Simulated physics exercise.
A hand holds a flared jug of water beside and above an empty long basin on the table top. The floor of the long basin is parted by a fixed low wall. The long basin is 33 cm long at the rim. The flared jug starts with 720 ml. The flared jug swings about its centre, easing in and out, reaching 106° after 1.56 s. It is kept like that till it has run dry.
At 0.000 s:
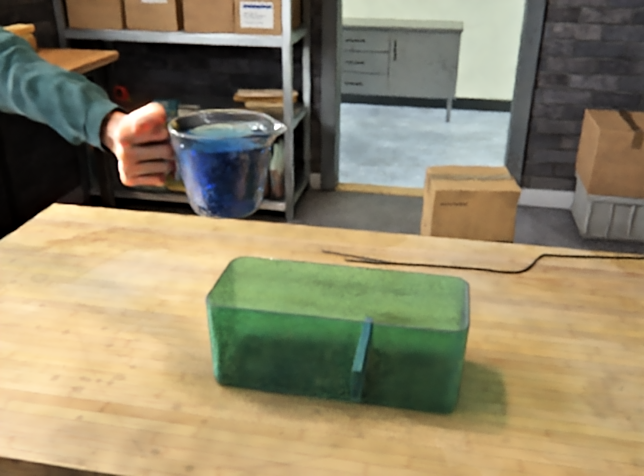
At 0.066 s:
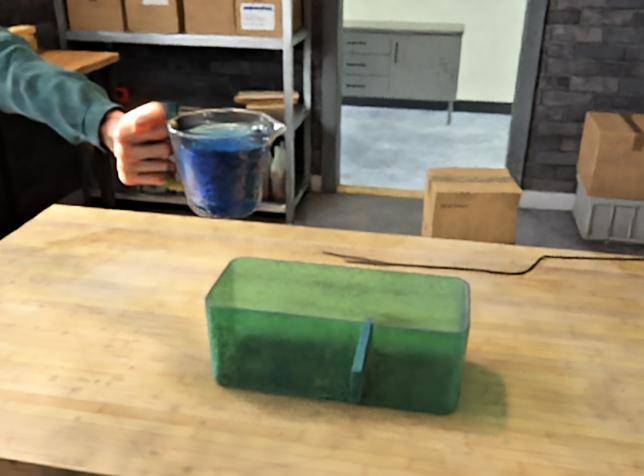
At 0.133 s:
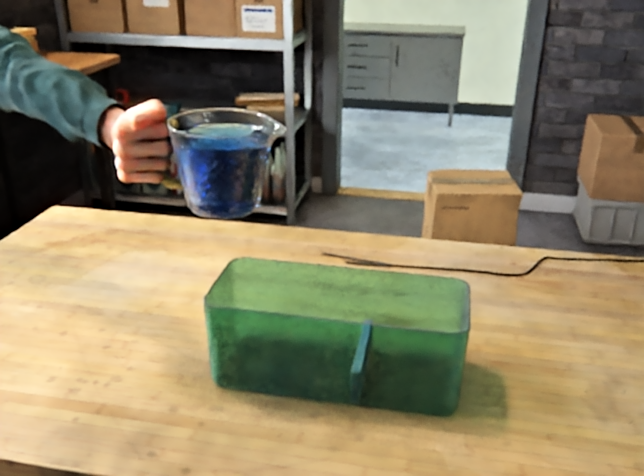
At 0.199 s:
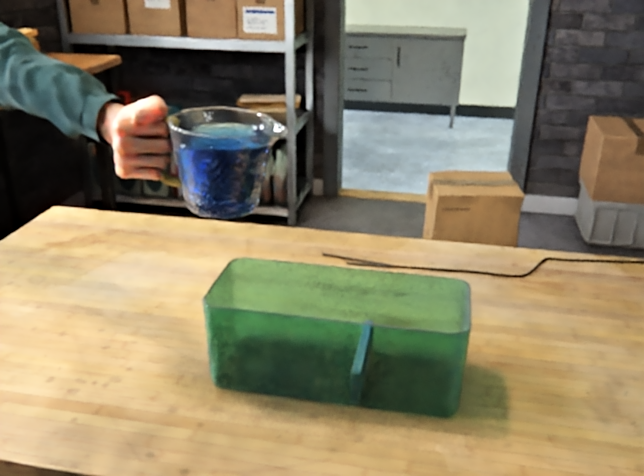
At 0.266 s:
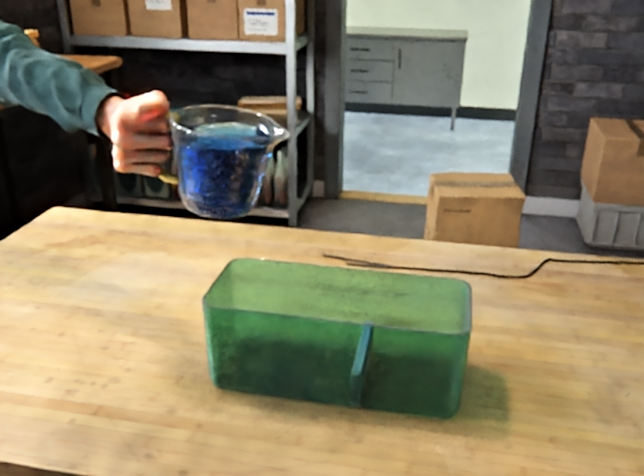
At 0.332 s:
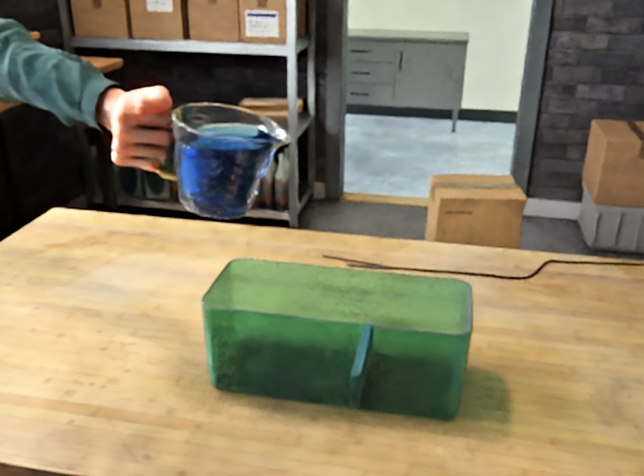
The clip opens with a hand holding a clear glass jug of blue liquid above and to the left of an empty, green, see-through long basin on a wooden table top. The jug stays almost level at first, then the hand slowly tilts it slightly to the right, its spout side dipping a little.
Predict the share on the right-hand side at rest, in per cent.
About 10 per cent.
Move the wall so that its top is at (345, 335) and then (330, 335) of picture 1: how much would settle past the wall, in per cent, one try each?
First 35, then 70 per cent.
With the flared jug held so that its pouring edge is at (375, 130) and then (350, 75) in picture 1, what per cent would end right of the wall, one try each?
In turn about 85 and 90 per cent.
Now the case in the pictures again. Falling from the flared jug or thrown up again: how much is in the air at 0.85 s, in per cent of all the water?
About 20 per cent.
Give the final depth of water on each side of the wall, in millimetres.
Left about 26 mm, right about 4 mm.
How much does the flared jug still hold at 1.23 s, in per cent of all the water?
Near 14 in a hundred.
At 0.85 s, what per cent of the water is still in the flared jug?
Some 68 per cent.
By 0.85 s the tilt is 60° and 69 per cent is still to pour, 11 is left of the wall and 1 right of it.
By 1.23 s the tilt is 95° and 13 per cent is still to pour, 65 is left of the wall and 8 right of it.
By 1.63 s the tilt is 106° and 0 per cent is still to pour, 88 is left of the wall and 9 right of it.
By 2.06 s the tilt is 106° and 0 per cent is still to pour, 88 is left of the wall and 10 right of it.
At rest 88 per cent lies left of the wall, 10 right of it and 3 outside.
